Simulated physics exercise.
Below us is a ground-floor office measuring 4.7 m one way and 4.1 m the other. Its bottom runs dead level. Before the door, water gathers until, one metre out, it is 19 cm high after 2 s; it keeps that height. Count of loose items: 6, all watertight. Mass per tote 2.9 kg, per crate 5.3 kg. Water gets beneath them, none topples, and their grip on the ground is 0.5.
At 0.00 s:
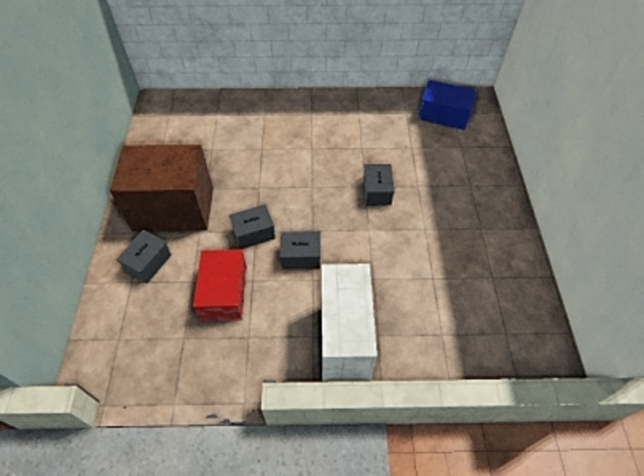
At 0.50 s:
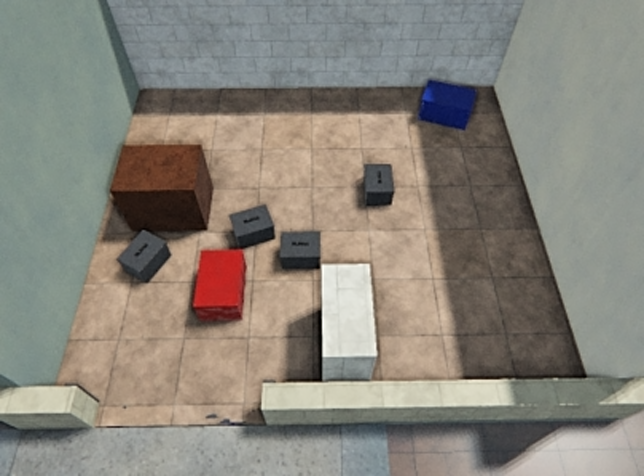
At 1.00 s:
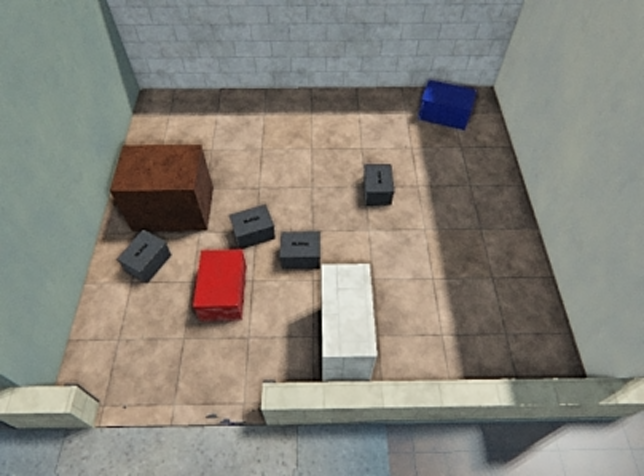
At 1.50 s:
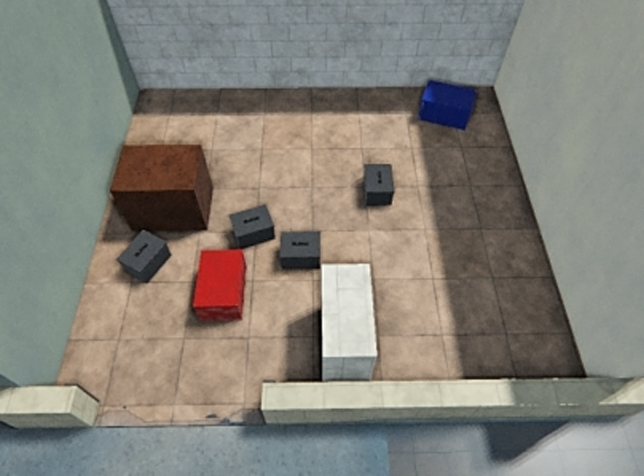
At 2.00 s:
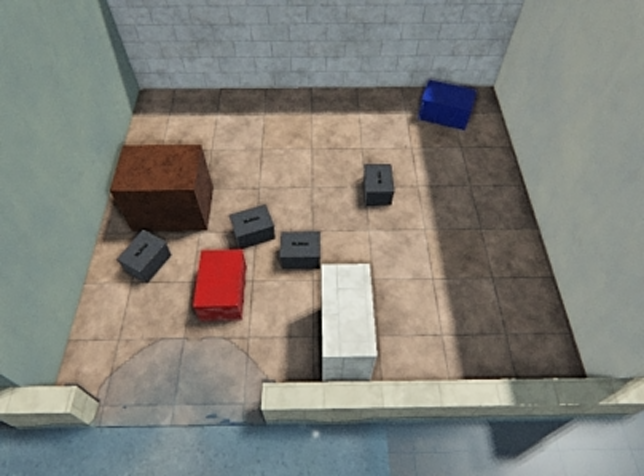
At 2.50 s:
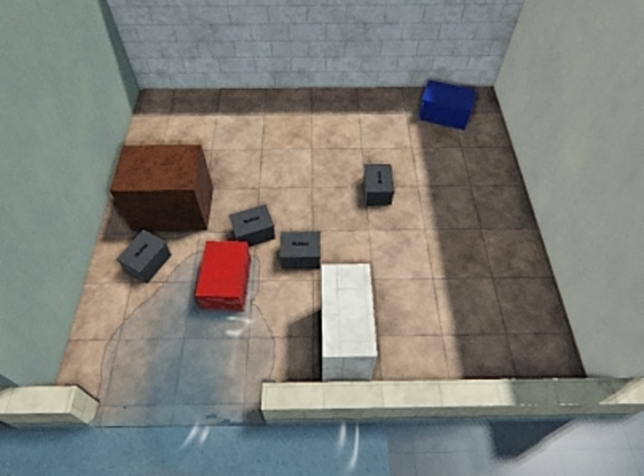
Ground-floor office seen from above, water pooling outside, then spreading in through the doorway and nudging the red crate slightly back.
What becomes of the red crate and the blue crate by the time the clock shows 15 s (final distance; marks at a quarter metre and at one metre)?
Red crate goes a long way; blue crate goes a long way.
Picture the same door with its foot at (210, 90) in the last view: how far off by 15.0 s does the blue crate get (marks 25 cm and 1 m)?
Then the blue crate is swept a long way.
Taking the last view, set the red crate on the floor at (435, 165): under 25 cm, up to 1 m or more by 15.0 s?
In that run it wanders far off.
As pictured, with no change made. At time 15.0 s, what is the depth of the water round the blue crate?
Close to 13 centimetres.
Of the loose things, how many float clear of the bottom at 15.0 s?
It comes to 6.
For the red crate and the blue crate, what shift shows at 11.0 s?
About 350 cm and 300 cm, respectively.
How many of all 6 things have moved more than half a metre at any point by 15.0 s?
Count: 5.
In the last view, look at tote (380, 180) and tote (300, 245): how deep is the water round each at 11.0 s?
Close to 7 and 10 centimetres.
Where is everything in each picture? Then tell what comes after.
In the first frame, the red crate at (219, 277), on the bottom; the blue crate at (450, 95) rests on the ground; 0.0 m2 under water; 0 of 6 have shifted.
In the second frame, the red crate at (219, 277), on the bottom; the blue crate at (450, 95) rests on the ground; water covers 0.0 m2; 0 of 6 have shifted.
In the third frame, the red crate at (219, 277), on the bottom; the blue crate at (450, 95), on the bottom; 0.0 m2 under water; 0 of 6 have shifted.
In the fourth frame, the red crate at (219, 277) rests on the ground; the blue crate at (450, 95) rests on the ground; 0.0 m2 under water; 0 of 6 have shifted.
In the fifth frame, the red crate at (219, 277) rests on the ground; the blue crate at (450, 95), on the bottom; water covers 0.6 m2; 0 of 6 have shifted.
In the sixth frame, the red crate at (222, 268) rests on the ground, 9 cm from its start; the blue crate at (450, 95) rests on the ground; 1.5 m2 under water; 1 of 6 have shifted.
After 3.5 s the red crate is near (241, 219), 0.6 m from its start, afloat; the blue crate is near (450, 95), 0.0 m from its start, aground; 2 afloat.
After 6.8 s the red crate is near (437, 79), 3.7 m from its start, afloat; the blue crate is near (488, 94), 0.5 m from its start, afloat; 5 afloat.
After 11.0 s the red crate is near (492, 132), 3.4 m from its start, afloat; the blue crate is near (551, 312), 2.9 m from its start, afloat; 6 afloat.
After 15.0 s the red crate is near (467, 333), 2.3 m from its start, afloat; the blue crate is near (402, 300), 3.0 m from its start, afloat; 6 afloat.
